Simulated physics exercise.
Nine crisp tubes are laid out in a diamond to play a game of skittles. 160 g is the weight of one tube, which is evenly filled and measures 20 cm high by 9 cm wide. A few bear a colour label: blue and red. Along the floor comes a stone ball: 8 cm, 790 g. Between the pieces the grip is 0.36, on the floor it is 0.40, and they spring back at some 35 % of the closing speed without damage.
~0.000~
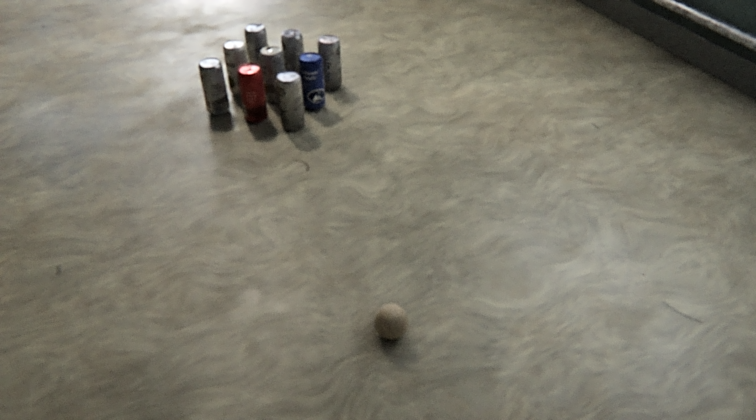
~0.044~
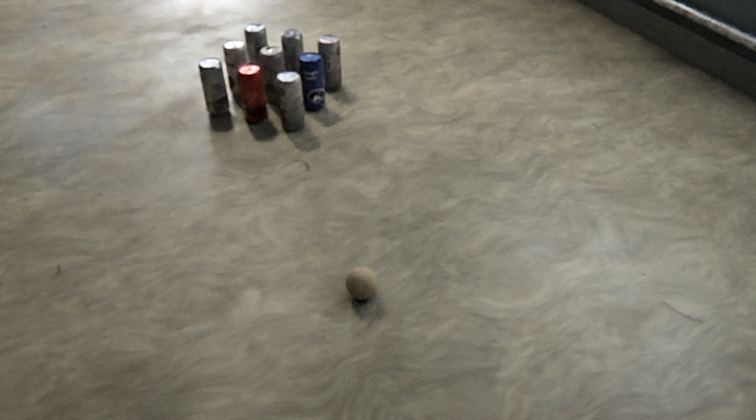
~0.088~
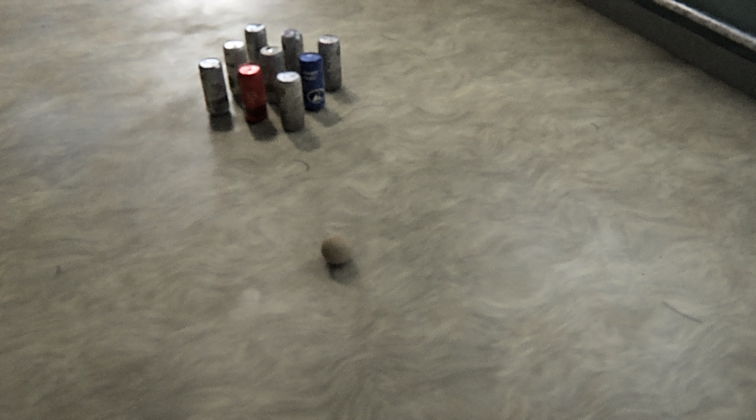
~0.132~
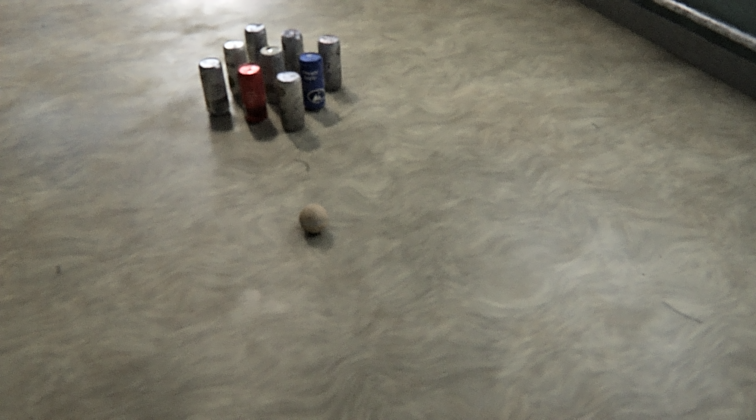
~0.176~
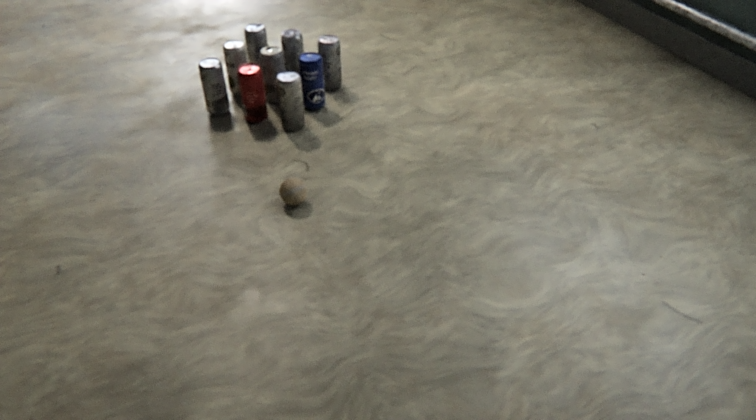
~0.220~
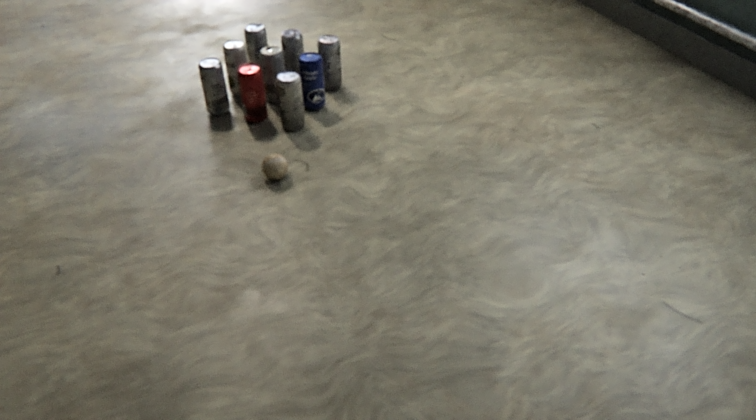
A small ball rolls away and to the left across the floor, nearing the grouped cans.
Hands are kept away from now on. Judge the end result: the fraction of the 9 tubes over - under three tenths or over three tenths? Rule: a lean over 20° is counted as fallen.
My judgement: Under three tenths.
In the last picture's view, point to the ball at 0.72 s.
(167, 21), more or less.
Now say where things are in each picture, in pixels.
In the first frame (places mark the middle of the side facing us), ball (391, 322) 1.01 m before the front row; blue tube (313, 87); red tube (259, 98); nothing disturbed.
The second frame shows ball (362, 283) 87 cm before the front row; blue tube (313, 87).
The third frame shows ball (336, 249) 72 cm before the front row; blue tube (313, 87).
The fourth frame shows ball (314, 219) 57 cm before the front row; blue tube (313, 87).
The fifth frame shows ball (293, 191) 42 cm before the front row; red tube (259, 98).
The sixth frame shows ball (275, 167) 27 cm before the front row; blue tube (313, 87); red tube (259, 98); nothing disturbed.
After 0.44 s, ball still moving; 1 of the 9 tubes over; red tube leaning 6°.
After 0.72 s, ball still moving; 1 of the 9 tubes over; red tube leaning 19°.
After 1.38 s, ball still moving; 1 of the 9 tubes over; red tube leaning 7°.
At rest (3.3 s), ball rolling away; 1 of the 9 tubes over; red tube shifted 10 cm; blue tube unmoved. That is 11 per cent. As the last picture would show them, middles, red tube near (254, 82), blue tube near (312, 82).
